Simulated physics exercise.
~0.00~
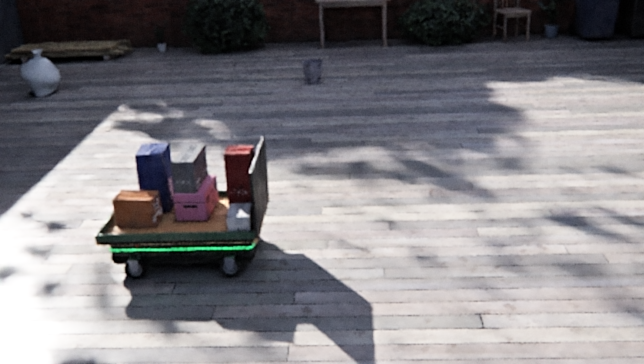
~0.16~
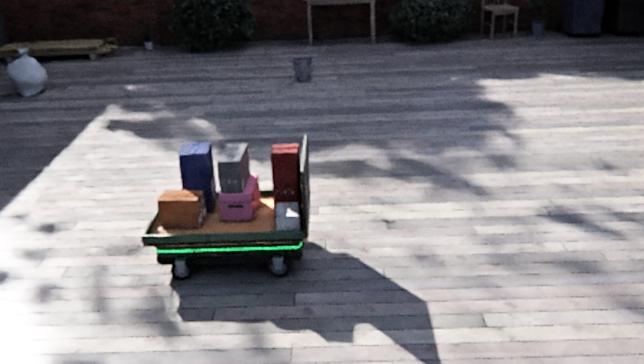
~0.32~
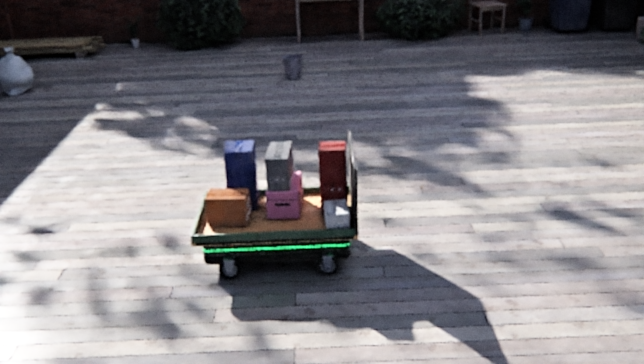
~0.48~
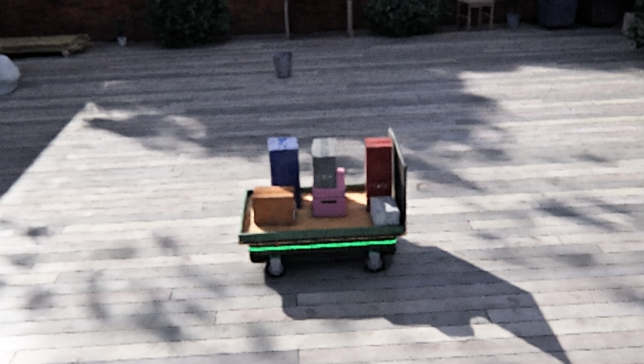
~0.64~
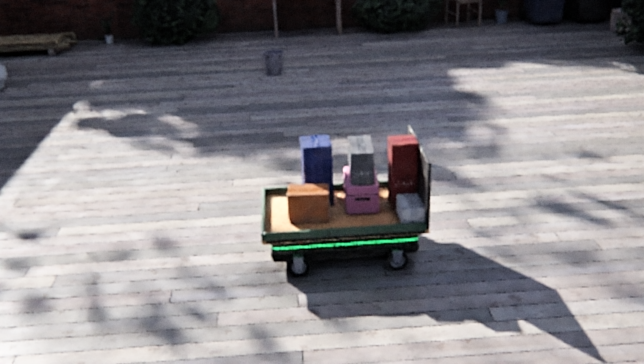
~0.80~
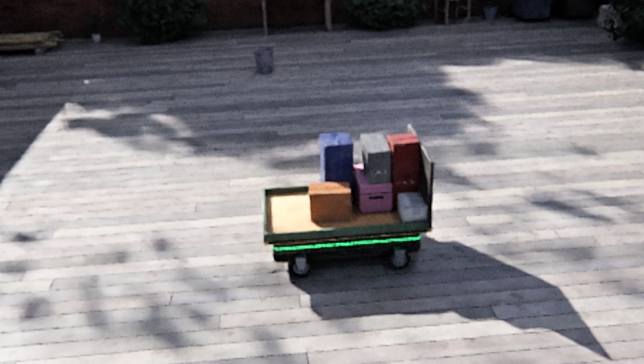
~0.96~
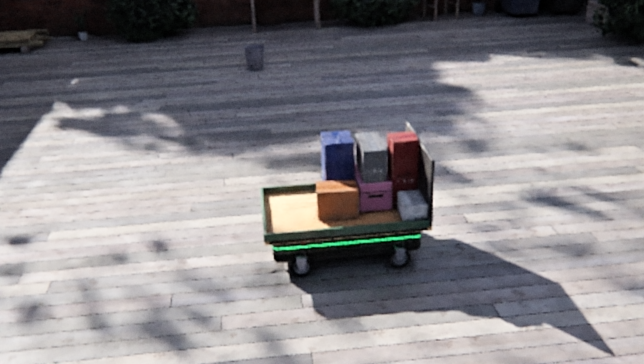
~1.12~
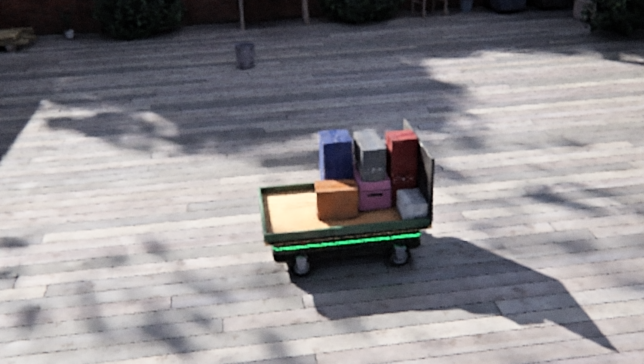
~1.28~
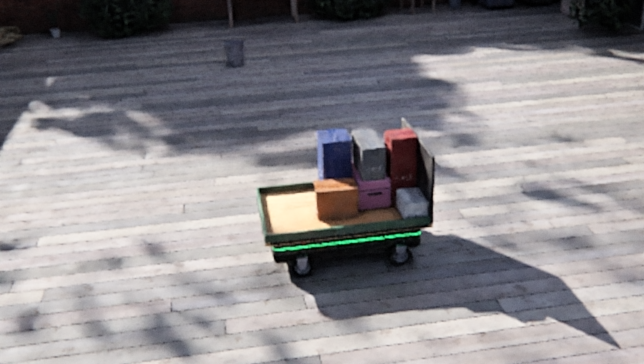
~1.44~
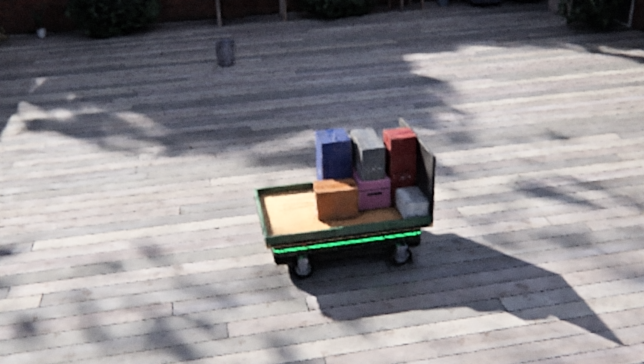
The footage shows a flat cart carrying colored boxes and parcels rolling right across a sunlit wooden deck, then stopping; the orange, blue, grey and pink items slide toward the tall end board and finish bunched near the red box and white parcel, all still upright aboard.
